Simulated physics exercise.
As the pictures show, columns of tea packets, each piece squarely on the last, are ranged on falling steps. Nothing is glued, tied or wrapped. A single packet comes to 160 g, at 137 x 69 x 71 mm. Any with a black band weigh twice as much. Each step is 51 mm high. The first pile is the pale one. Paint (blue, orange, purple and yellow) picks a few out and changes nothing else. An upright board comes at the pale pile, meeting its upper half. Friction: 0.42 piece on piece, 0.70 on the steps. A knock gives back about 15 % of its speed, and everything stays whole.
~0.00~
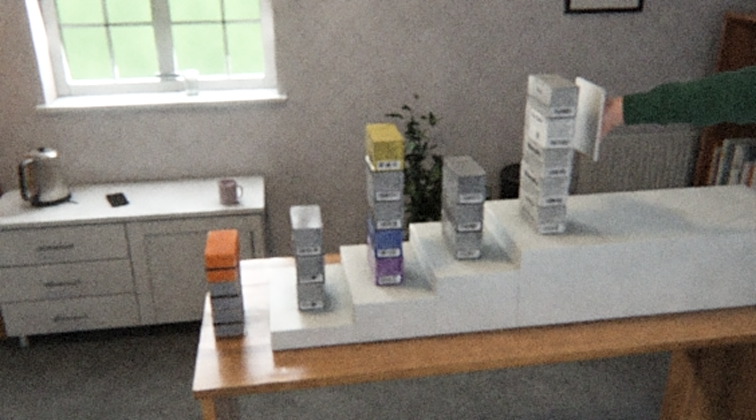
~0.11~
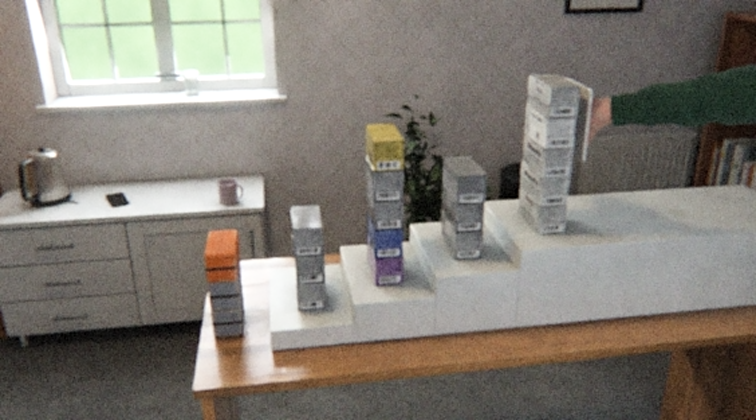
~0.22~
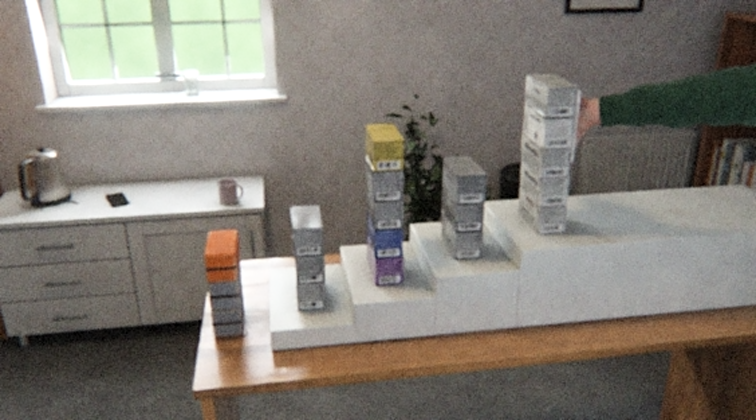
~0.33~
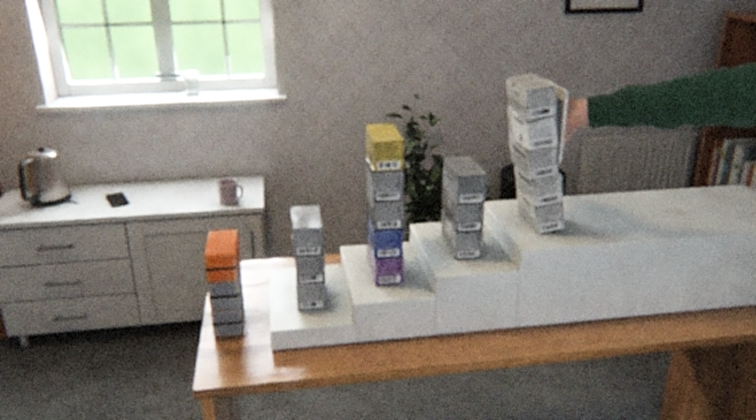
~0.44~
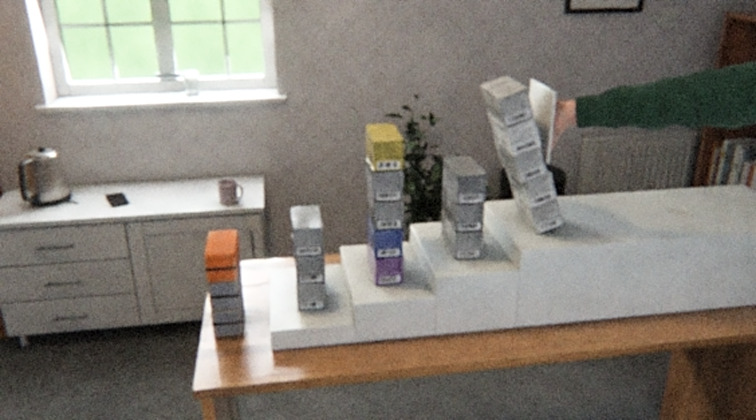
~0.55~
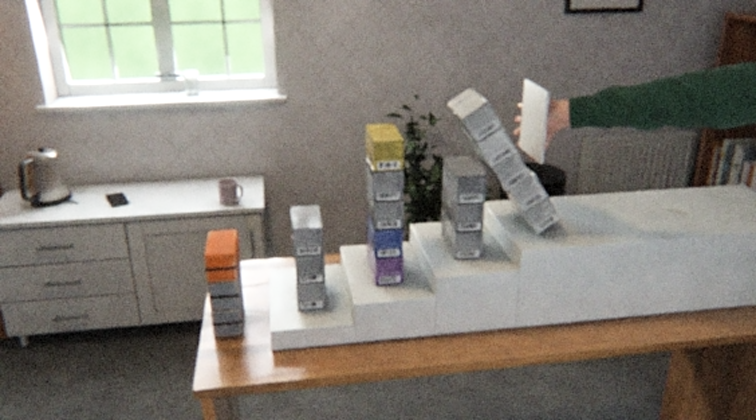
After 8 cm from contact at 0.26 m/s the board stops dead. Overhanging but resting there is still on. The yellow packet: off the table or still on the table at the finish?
That packet falls off.
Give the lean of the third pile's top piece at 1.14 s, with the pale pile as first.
It leans some 40°.
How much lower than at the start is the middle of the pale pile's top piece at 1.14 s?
About 24 cm.
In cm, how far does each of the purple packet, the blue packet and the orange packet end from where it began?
Purple 6, blue 18, orange 112.
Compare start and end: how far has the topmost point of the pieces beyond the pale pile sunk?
Roughly 23 cm.
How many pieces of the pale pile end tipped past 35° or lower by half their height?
The count is 5.
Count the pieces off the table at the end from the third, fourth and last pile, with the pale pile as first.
Third 2, fourth 1, last 3.
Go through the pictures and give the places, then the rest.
In the first frame (places mark the middle of the side facing us), board (601, 116) 52 mm short; yellow packet (389, 156); orange packet (221, 269); blue packet (389, 244); the rest undisturbed.
Board (589, 117) 23 mm short; yellow packet (389, 156), in the second frame.
Board (577, 117) 5 mm in; yellow packet (389, 156), in the third frame.
Board (565, 118) 34 mm in, top of the pale pile leaning 8°; yellow packet (389, 156); the rest undisturbed, in the fourth frame.
Board (552, 118) 6 cm in, top of the pale pile leaning 18°; yellow packet (389, 156); the rest undisturbed, in the fifth frame.
Board (546, 119) 8 cm in, stopped, top of the pale pile leaning 33°; yellow packet (389, 156); blue packet (389, 244); purple packet (390, 272); the rest undisturbed, in the sixth frame.
After 1.14 s, 5 of the pale pile down; none of the 14 other packets off the table, 8 disturbed; yellow packet leaning 38°, 50 mm lower; blue packet leaning 36°.
After 1.94 s, 5 of the pale pile down; 2 of the 14 other packets off the table; yellow packet 1.14 m lower; purple packet on its side.
By the end (2.6 s), 5 of the pale pile down; 6 of the 14 other packets off the table; yellow packet 1.14 m lower; purple packet on its side; blue packet leaning 41°, 8 cm lower. As the last picture would show them, middles, purple packet near (357, 261).
